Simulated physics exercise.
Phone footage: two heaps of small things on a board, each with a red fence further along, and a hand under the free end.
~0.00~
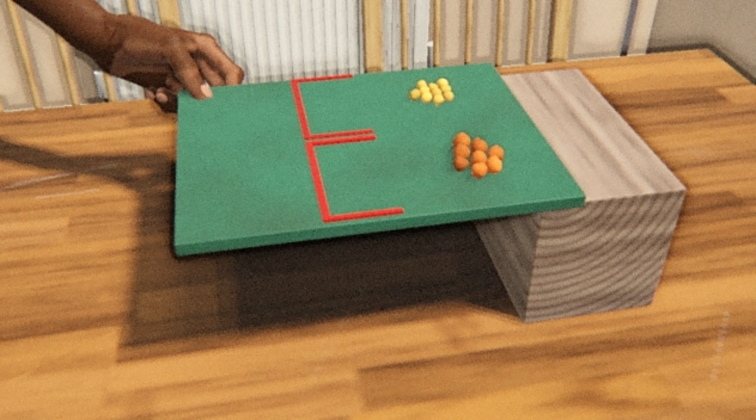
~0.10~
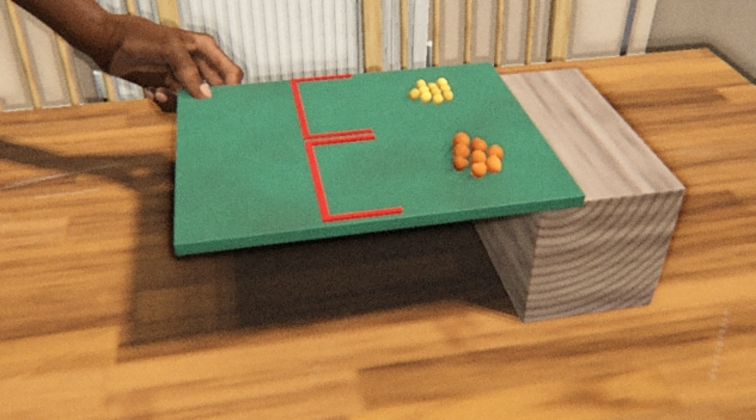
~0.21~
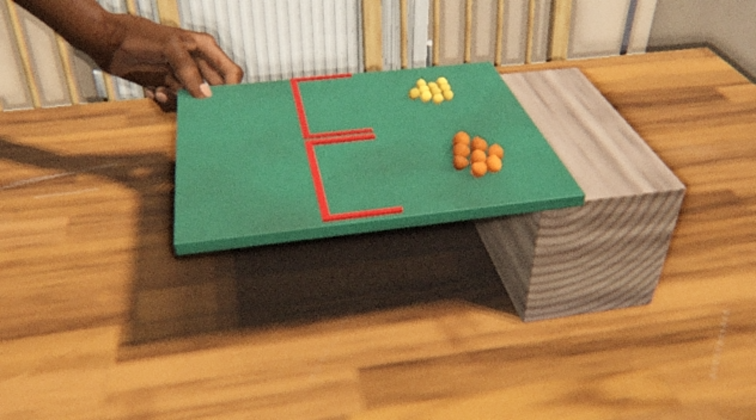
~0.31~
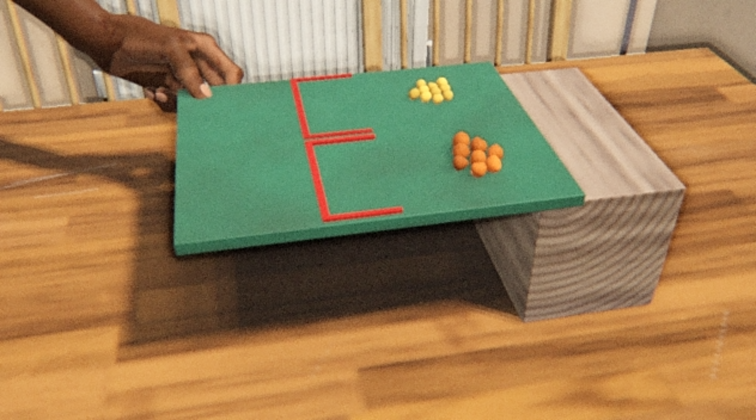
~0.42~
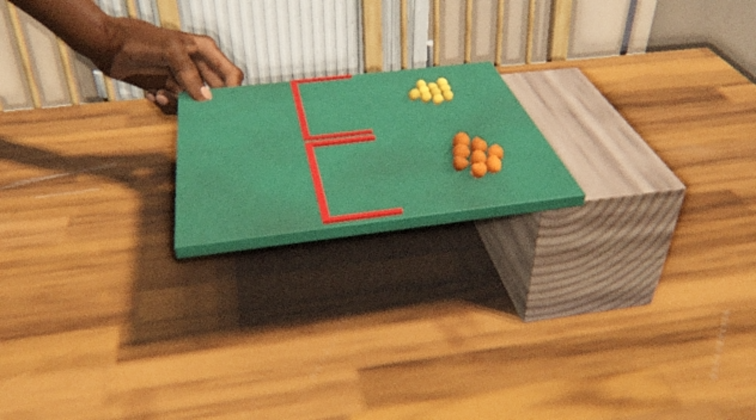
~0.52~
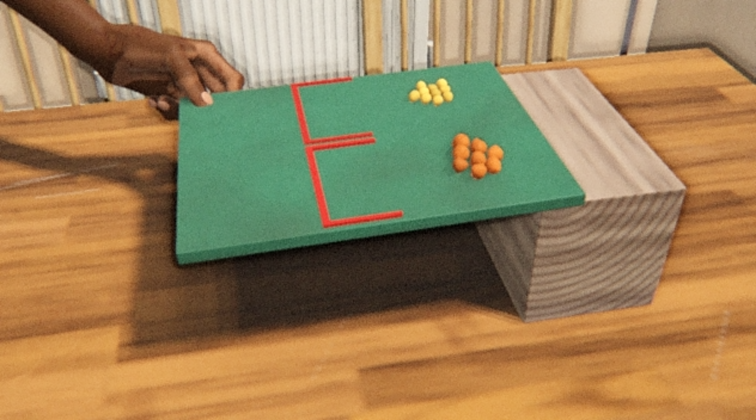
The clip opens on a green board lying level, its right end on a wooden block and a hand at its left end, with small yellow and orange balls heaped near two red fences. The hand then lowers the left end very slightly, while both heaps stay where they are.
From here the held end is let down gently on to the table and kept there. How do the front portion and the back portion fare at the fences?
At the fences the front portion goes beyond and the Back portion goes beyond.
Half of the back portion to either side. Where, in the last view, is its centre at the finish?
Looks to me like it ends up close to (72, 253).
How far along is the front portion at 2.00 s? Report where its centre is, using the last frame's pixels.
I'd say its middle is near (70, 334).
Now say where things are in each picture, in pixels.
Held end of the board at (189, 241), level; block at (552, 186), nearly half as high as the board is long; front portion at (478, 159), a few coated peanuts; back portion at (436, 93), a few puffed corn balls; front bar at (317, 179), much lower than a piece; back bar at (300, 108), much lower than a piece, in the first picture.
Held end of the board at (188, 241), level; back portion at (435, 93), in the second picture.
Held end of the board at (188, 240), level; front portion at (478, 158), in the third picture.
Held end of the board at (188, 241), level; back portion at (435, 93), in the fourth picture.
Held end of the board at (189, 243), level; front portion at (478, 158), in the fifth picture.
Held end of the board at (191, 249), down by 2°; block at (552, 186); front portion at (477, 160), not moving; back portion at (435, 94), not moving; front bar at (317, 184); back bar at (300, 112), in the sixth picture.
Around 0.93 s, board sloping at 9°; front portion where it was; back portion where it was.
Around 1.45 s, board sloping at 19°; front portion has reached its bar; back portion on its way down.
Around 2.00 s, board resting at 28°; front portion most past its bar; back portion nearly all past its bar.
Finally (2.7 s), board resting at 28°; front portion most past its bar; back portion nearly all past its bar.
